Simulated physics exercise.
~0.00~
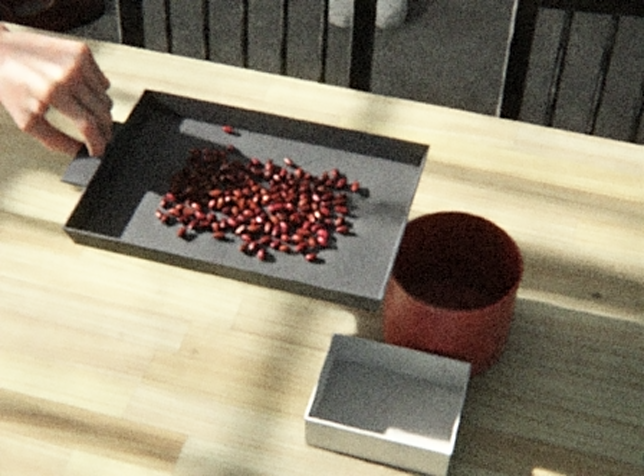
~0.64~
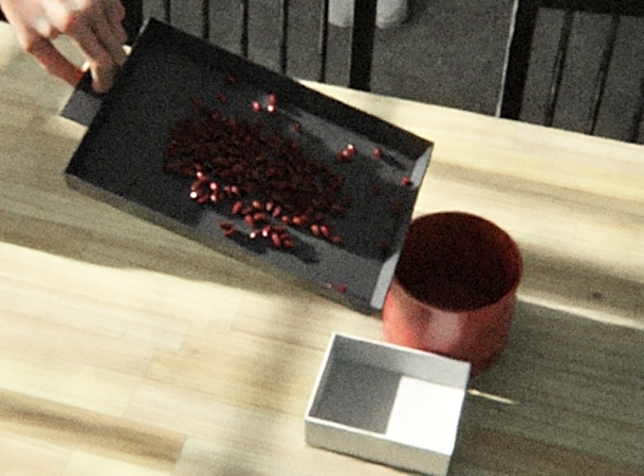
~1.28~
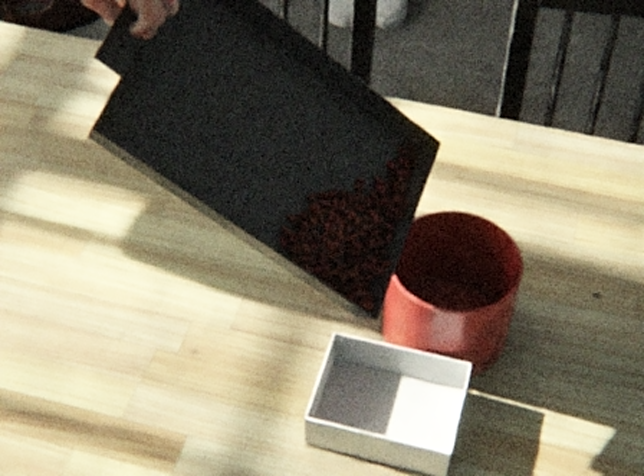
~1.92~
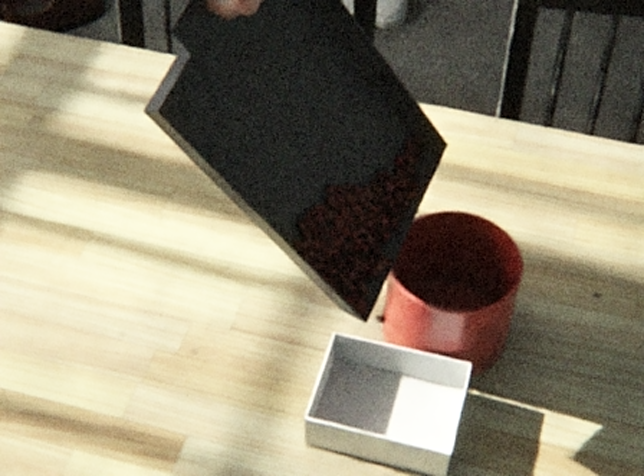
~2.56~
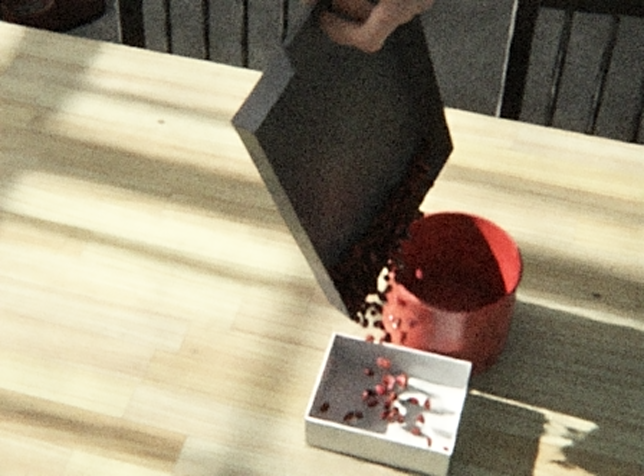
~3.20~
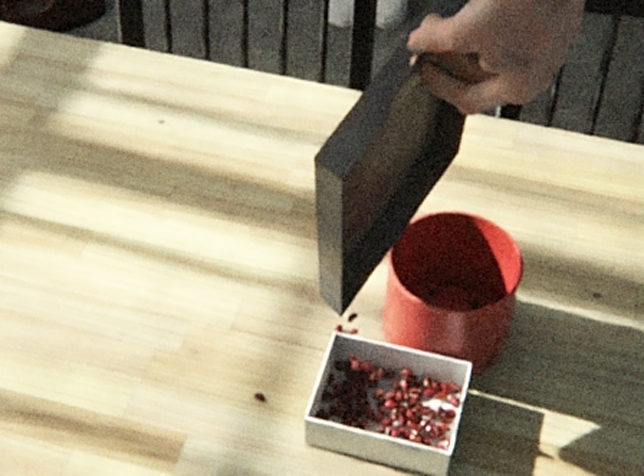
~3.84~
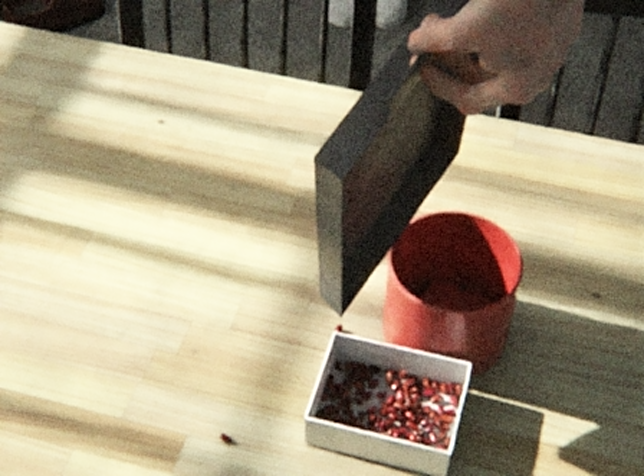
In this clip, a hand lifts and steeply tips a dark tray of red kidney beans on a wooden table, and the beans slide to its lower corner and spill, mostly into a white tin beside a red pot, with a few landing on the table.
